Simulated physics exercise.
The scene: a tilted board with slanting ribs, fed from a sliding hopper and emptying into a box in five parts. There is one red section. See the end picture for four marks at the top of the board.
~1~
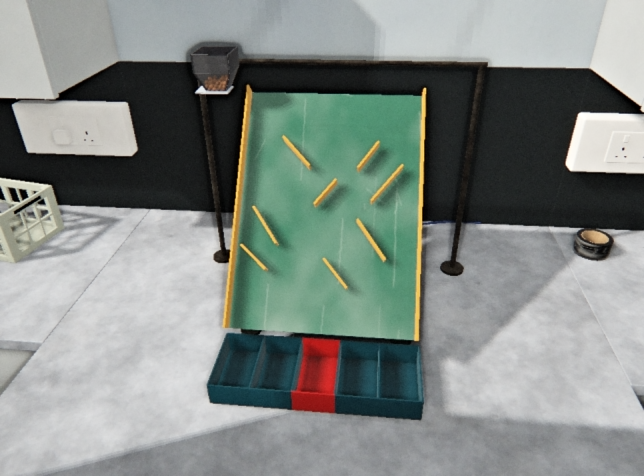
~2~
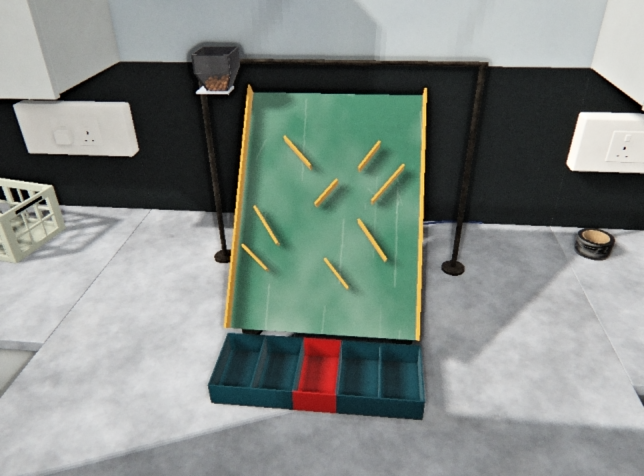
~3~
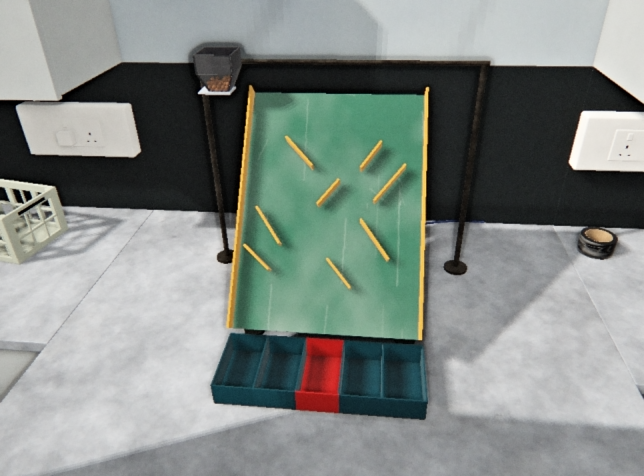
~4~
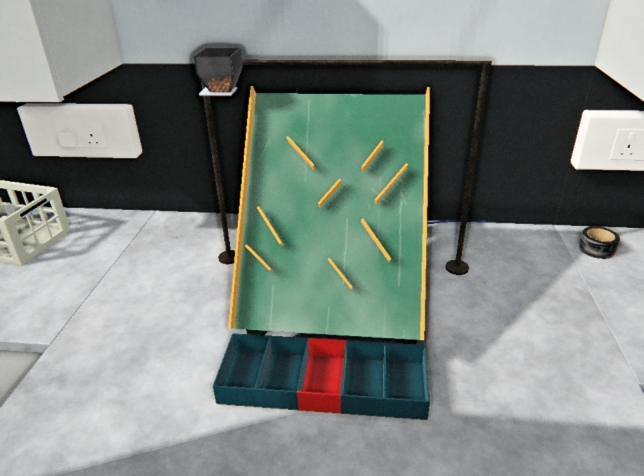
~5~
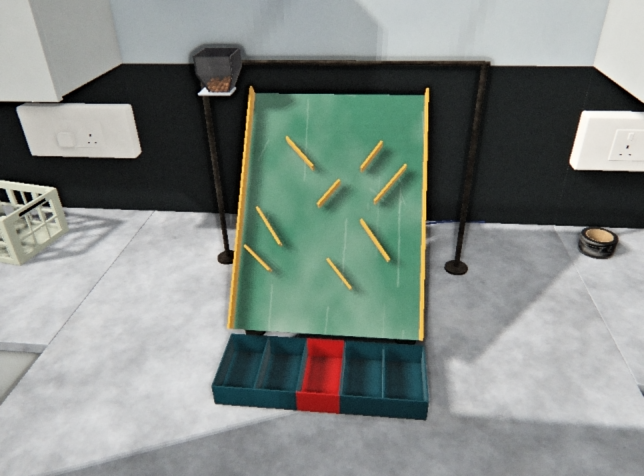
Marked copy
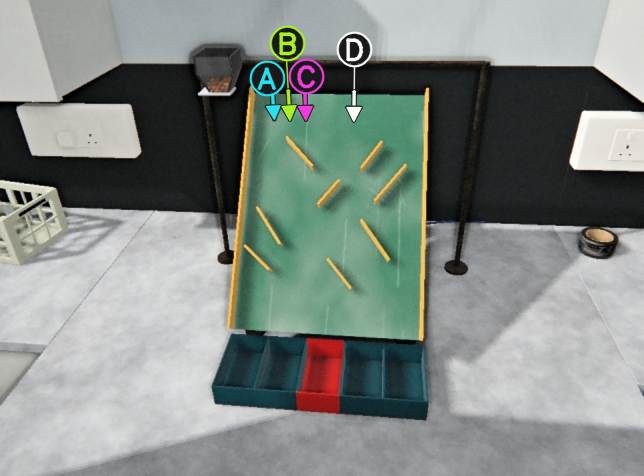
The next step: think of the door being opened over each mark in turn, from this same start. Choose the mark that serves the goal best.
Choose A.
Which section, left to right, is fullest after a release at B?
The second.
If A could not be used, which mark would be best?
B.
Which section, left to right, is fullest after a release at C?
The second.
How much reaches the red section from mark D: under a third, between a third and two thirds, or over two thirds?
Under a third.
On the marked copy, mark A meets the board at (274, 114); mark B meets the board at (289, 115); mark C meets the board at (305, 115); mark D meets the board at (353, 116).
If A is chosen, about half in the red section, about a third in other sections, a small part outside the box.
If B is chosen, about a quarter in the red section, most in other sections.
If C is chosen, a stray few in the red section, nearly all in other sections.
If D is chosen, a small part in the red section, most in other sections, a small part outside the box.
